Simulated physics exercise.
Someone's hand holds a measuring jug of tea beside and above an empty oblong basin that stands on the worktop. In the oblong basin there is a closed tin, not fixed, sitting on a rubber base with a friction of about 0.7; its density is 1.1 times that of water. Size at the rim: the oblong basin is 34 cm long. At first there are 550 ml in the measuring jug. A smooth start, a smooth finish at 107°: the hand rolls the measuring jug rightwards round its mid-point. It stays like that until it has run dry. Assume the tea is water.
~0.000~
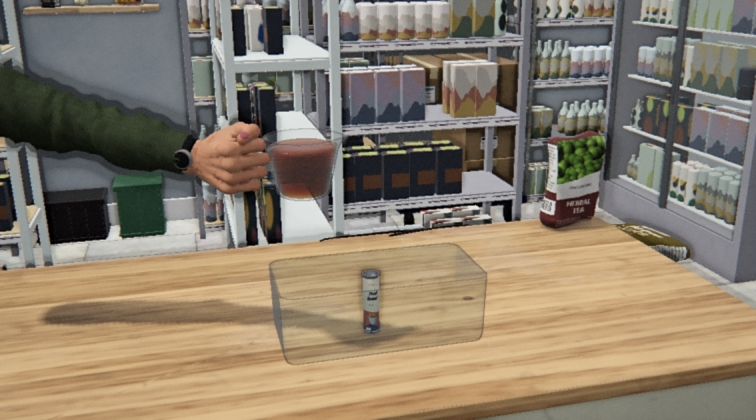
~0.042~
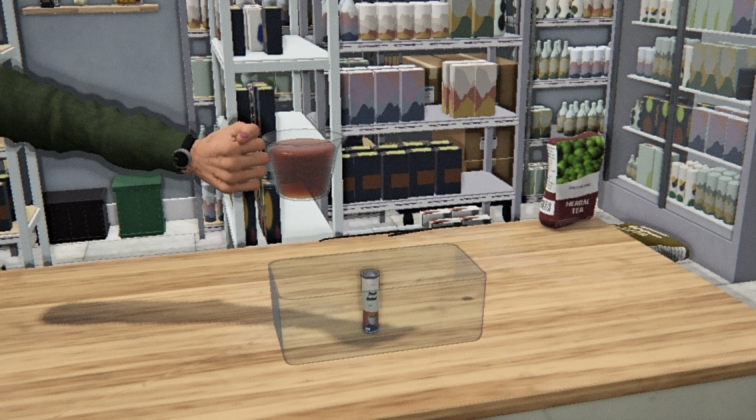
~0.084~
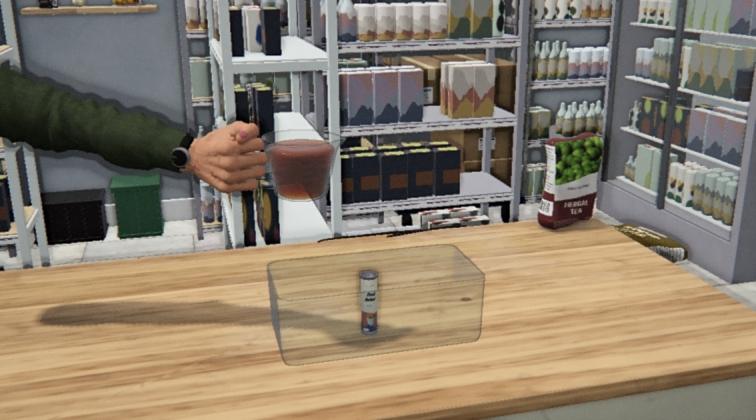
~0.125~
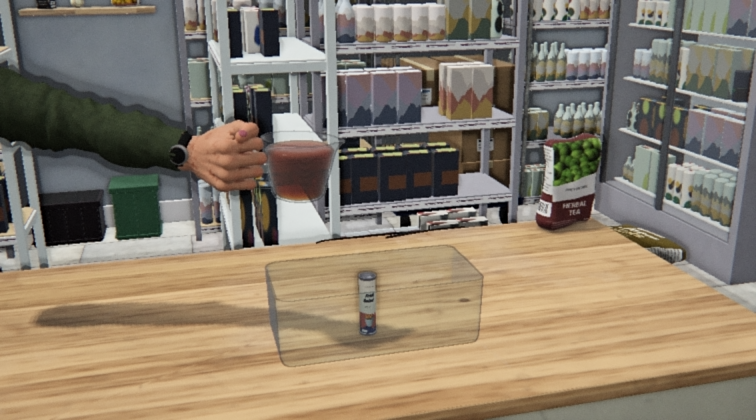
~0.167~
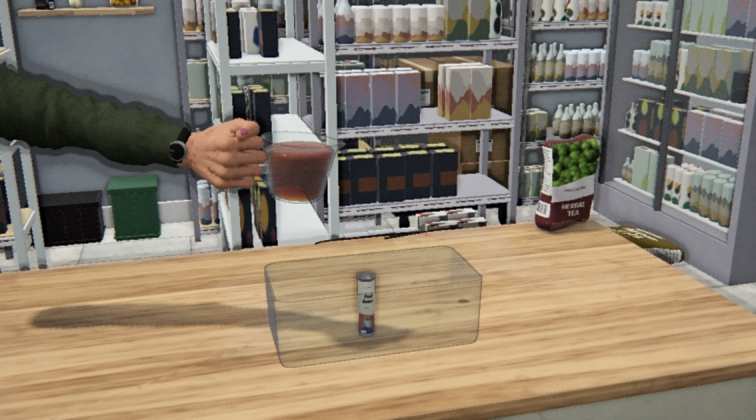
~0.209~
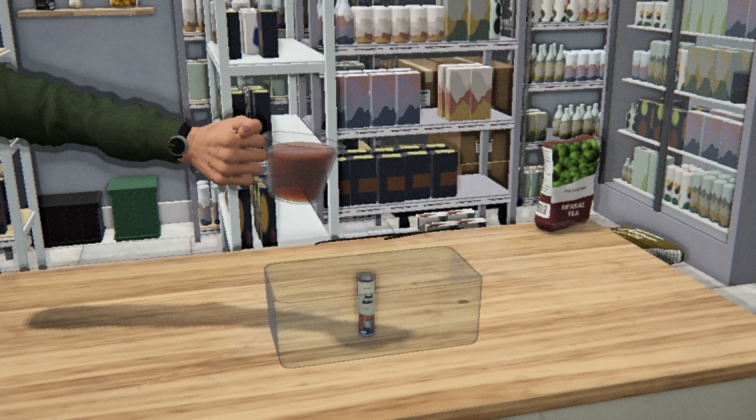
In this clip, a hand holds a clear measuring jug of reddish-brown tea above a wooden worktop, where a small closed tin stands inside a transparent oblong basin; the jug stays level at first, then tilts slightly to the right.
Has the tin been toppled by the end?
No - it never tilts over.
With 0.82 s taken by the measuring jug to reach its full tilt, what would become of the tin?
The tin would stay balanced.
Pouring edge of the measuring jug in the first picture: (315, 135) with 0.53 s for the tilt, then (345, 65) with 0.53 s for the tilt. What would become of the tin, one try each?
The tin overturns the first time and stays vertical the second time.
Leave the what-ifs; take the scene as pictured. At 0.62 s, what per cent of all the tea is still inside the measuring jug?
Roughly 64 %.
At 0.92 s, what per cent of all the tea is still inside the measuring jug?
Close to 8 percent of the total.
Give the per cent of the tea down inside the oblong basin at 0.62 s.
7 %, give or take.
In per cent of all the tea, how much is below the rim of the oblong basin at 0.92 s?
Close to 72 in a hundred.
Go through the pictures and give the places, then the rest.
In the first picture, it leans 0°; its right rim is at (347, 135); the tea meets the walls at (267, 147) and (336, 143); the oblong basin's rim runs from (274, 281) to (471, 260); the tin's top is at (371, 276).
In the second picture, it leans 0°; its right rim is at (346, 135); the tea meets the walls at (266, 147) and (335, 143).
In the third picture, it leans 2°; its right rim is at (345, 137); the tea meets the walls at (265, 148) and (335, 144).
In the fourth picture, it leans 4°; its right rim is at (345, 140); the tea meets the walls at (265, 148) and (334, 146).
In the fifth picture, it leans 6°; its right rim is at (345, 142); the tea meets the walls at (265, 149) and (334, 147).
In the sixth picture, it leans 10°; its right rim is at (346, 146); the tea meets the walls at (266, 150) and (336, 148).
Then, 0.62 s in, the tilt is 66° and 64 per cent is still to pour; the tin stands where it began.
Then, 0.92 s in, the tilt is 101° and 8 per cent is still to pour; the tin stands where it began.
Then, 1.24 s in, the tilt is 107° and 0 per cent is still to pour; the tin stands where it began.
Then, 1.58 s in, the tilt is 107° and 0 per cent is still to pour; the tin stands where it began.
Finally, the tin stands where it began.
